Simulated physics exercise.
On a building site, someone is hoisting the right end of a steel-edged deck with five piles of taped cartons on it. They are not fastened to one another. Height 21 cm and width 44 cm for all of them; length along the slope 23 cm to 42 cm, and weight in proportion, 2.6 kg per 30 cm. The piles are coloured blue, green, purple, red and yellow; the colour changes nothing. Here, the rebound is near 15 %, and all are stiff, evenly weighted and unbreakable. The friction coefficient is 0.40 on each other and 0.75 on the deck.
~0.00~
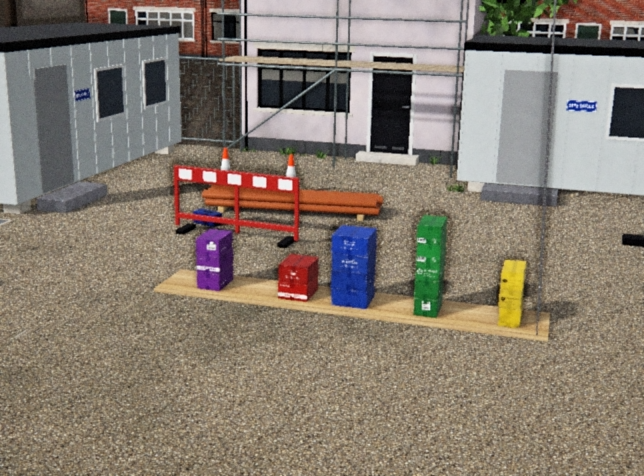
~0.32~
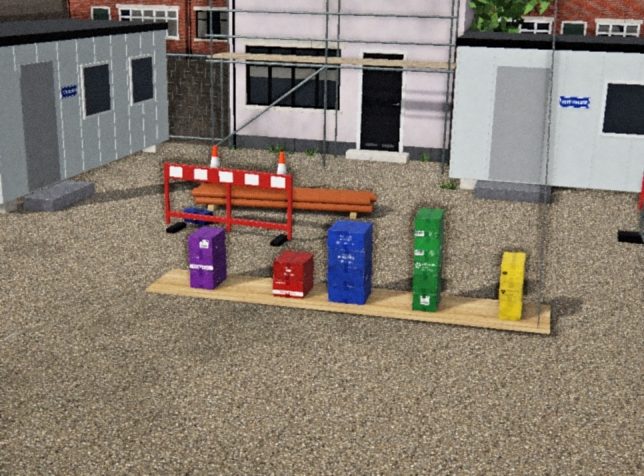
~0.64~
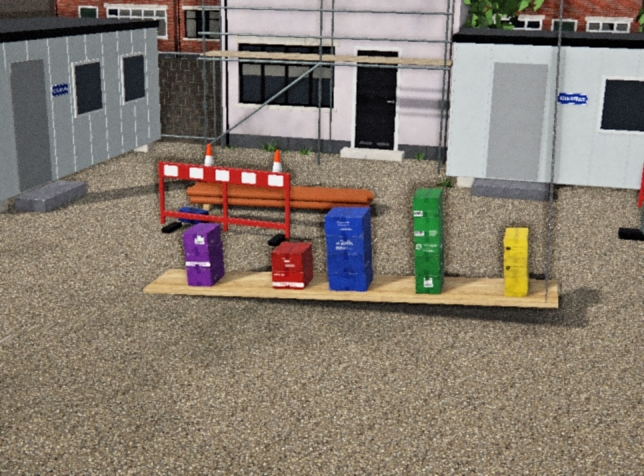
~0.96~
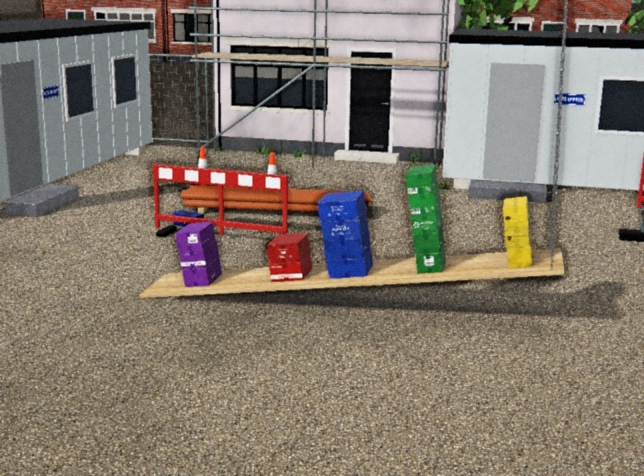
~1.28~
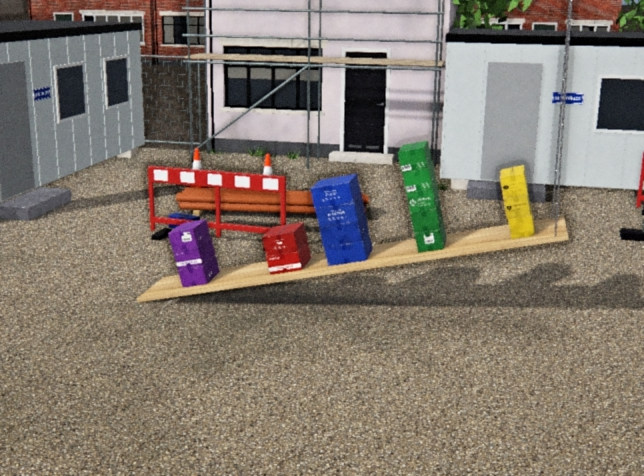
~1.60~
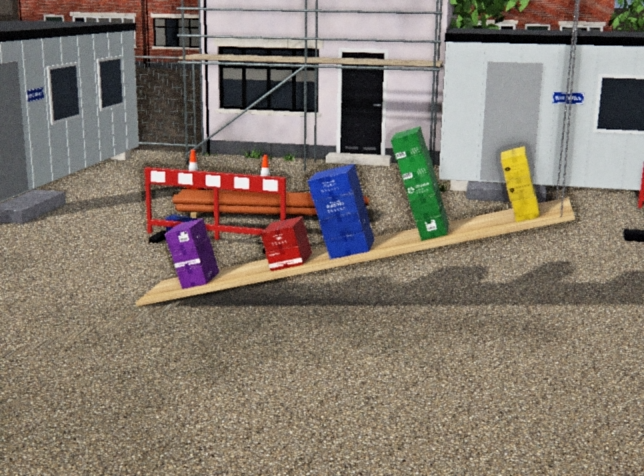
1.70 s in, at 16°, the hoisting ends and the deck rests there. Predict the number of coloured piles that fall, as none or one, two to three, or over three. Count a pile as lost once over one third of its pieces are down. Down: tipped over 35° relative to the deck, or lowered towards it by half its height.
The number of coloured piles that fall is over three.
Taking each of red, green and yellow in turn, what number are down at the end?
Down at the end: Red 1, green 5 and yellow 3.
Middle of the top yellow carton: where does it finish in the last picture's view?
Its middle finishes near pixel (433, 218) of the last picture.
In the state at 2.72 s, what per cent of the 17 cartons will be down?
It's 55 percent at that point.
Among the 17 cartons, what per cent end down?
Estimate: Close to 75%.
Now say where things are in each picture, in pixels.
In the first picture (places mark the middle of the side facing us; the camera moves round a little; leans and shifts are taken against what carries them), middle of the deck's edge (339, 313) slope 0°; top red carton (293, 275); top green carton (429, 235); nothing disturbed.
In the second picture, middle of the deck's edge (336, 310) slope 1°; top yellow carton (512, 274).
In the third picture, middle of the deck's edge (338, 298) slope 4°; top yellow carton (516, 249).
In the fourth picture, middle of the deck's edge (338, 285) slope 9°; top yellow carton (516, 218).
In the fifth picture, middle of the deck's edge (338, 271) slope 13°; top green carton (413, 160).
In the sixth picture, middle of the deck's edge (340, 264) slope 16°; top green carton (406, 147) shifted 47 mm; top yellow carton (516, 167); 3 disturbed, none down.
After 2.16 s, slope 16°; 4 of the 17 cartons down; top green carton leaning 31°, 8 cm lower; top yellow carton leaning 8°.
After 2.72 s, slope 16°; 9 of the 17 cartons down; top yellow carton on its side; top green carton leaning 25°, 18 cm lower.
After 3.60 s, slope 16°; 11 of the 17 cartons down; top yellow carton upside down; top red carton on its side.
At rest (4.9 s), slope 16°; 13 of the 17 cartons down; top purple carton upside down; top yellow carton upside down. Wrecked, blue, green, purple, red and yellow. As the last picture would show them, middles, top purple carton near (102, 279), top yellow carton near (433, 218).
